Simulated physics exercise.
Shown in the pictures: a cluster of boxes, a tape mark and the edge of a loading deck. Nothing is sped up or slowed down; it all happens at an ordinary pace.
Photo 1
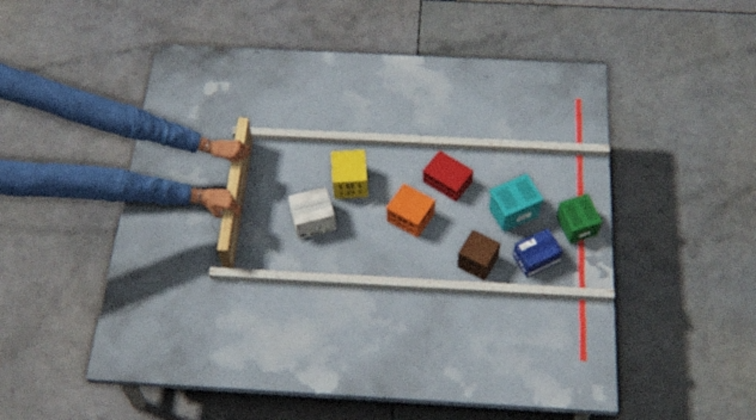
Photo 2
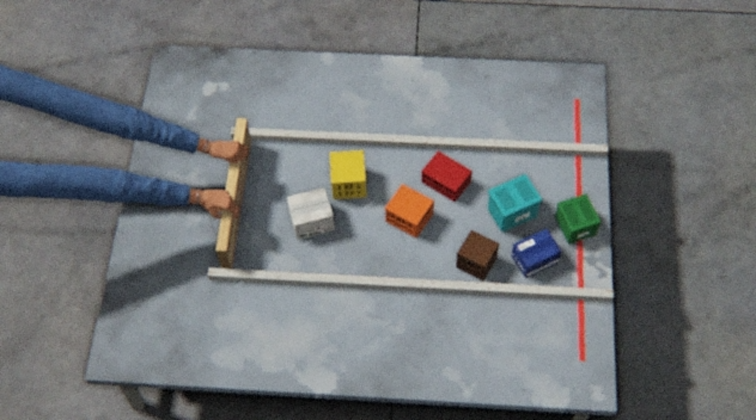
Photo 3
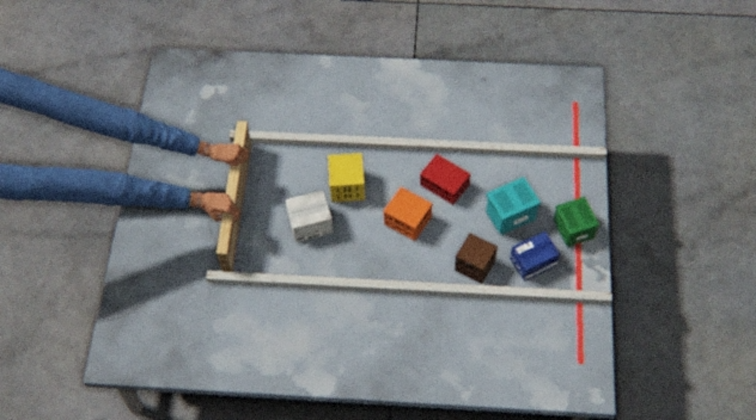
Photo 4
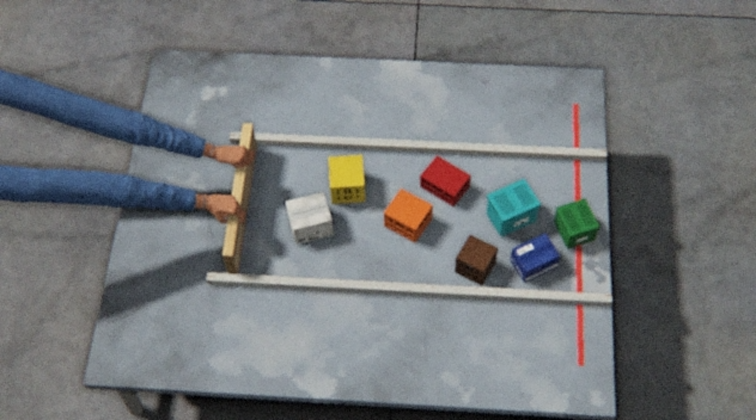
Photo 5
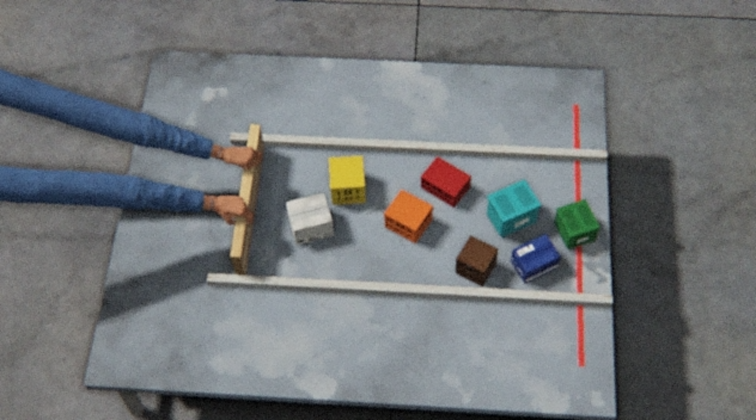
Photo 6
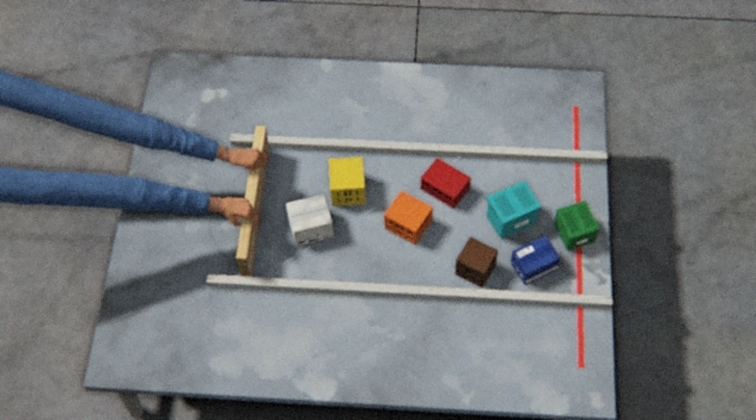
A grey, scuffed tabletop on a paved floor is seen from above at a steep angle. Between two pale rails lie a white and a yellow box at left, orange, red and brown ones in the middle, and turquoise, blue and green ones near a red line at right. Two blue-sleeved arms hold a wooden plank still, then slide it slightly right, the boxes staying put as the view shifts faintly.
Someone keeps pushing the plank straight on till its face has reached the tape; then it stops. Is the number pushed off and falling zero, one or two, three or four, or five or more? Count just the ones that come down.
It is five or more.
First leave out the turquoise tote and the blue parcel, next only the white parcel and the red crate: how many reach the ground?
Tally per try: 3 / 3.
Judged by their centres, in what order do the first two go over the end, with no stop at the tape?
Order, earliest first: The green tote, next the turquoise tote.
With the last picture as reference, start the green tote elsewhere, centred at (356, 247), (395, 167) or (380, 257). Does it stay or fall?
At the three spots, the green tote keeps its place, keeps its place and keeps its place.
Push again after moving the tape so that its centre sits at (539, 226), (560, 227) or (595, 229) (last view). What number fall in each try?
Down on the ground: 2, 4 and 7.
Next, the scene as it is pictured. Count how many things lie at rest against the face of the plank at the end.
That would be 3 of them.
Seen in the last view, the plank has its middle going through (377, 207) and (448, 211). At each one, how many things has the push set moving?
The count is 3 at the first point and 7 at the second.
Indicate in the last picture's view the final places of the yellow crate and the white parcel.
Roughly (597, 195), and the other roughly (600, 244).
Soon after, none off yet; green tote at rest near (576, 227); blue parcel at rest near (535, 260); turquoise tote at rest near (513, 211).
Then, none off yet; green tote moving near (578, 226); blue parcel at rest near (535, 260); turquoise tote moved a little near (532, 207).
Further on, none off yet; green tote moved about its own width near (608, 227); blue parcel moved about its own width near (568, 268); turquoise tote moved well along near (600, 192).
By the end, the number that fall off is five or more; fallen, orange crate, red crate, turquoise tote, blue parcel and green tote.
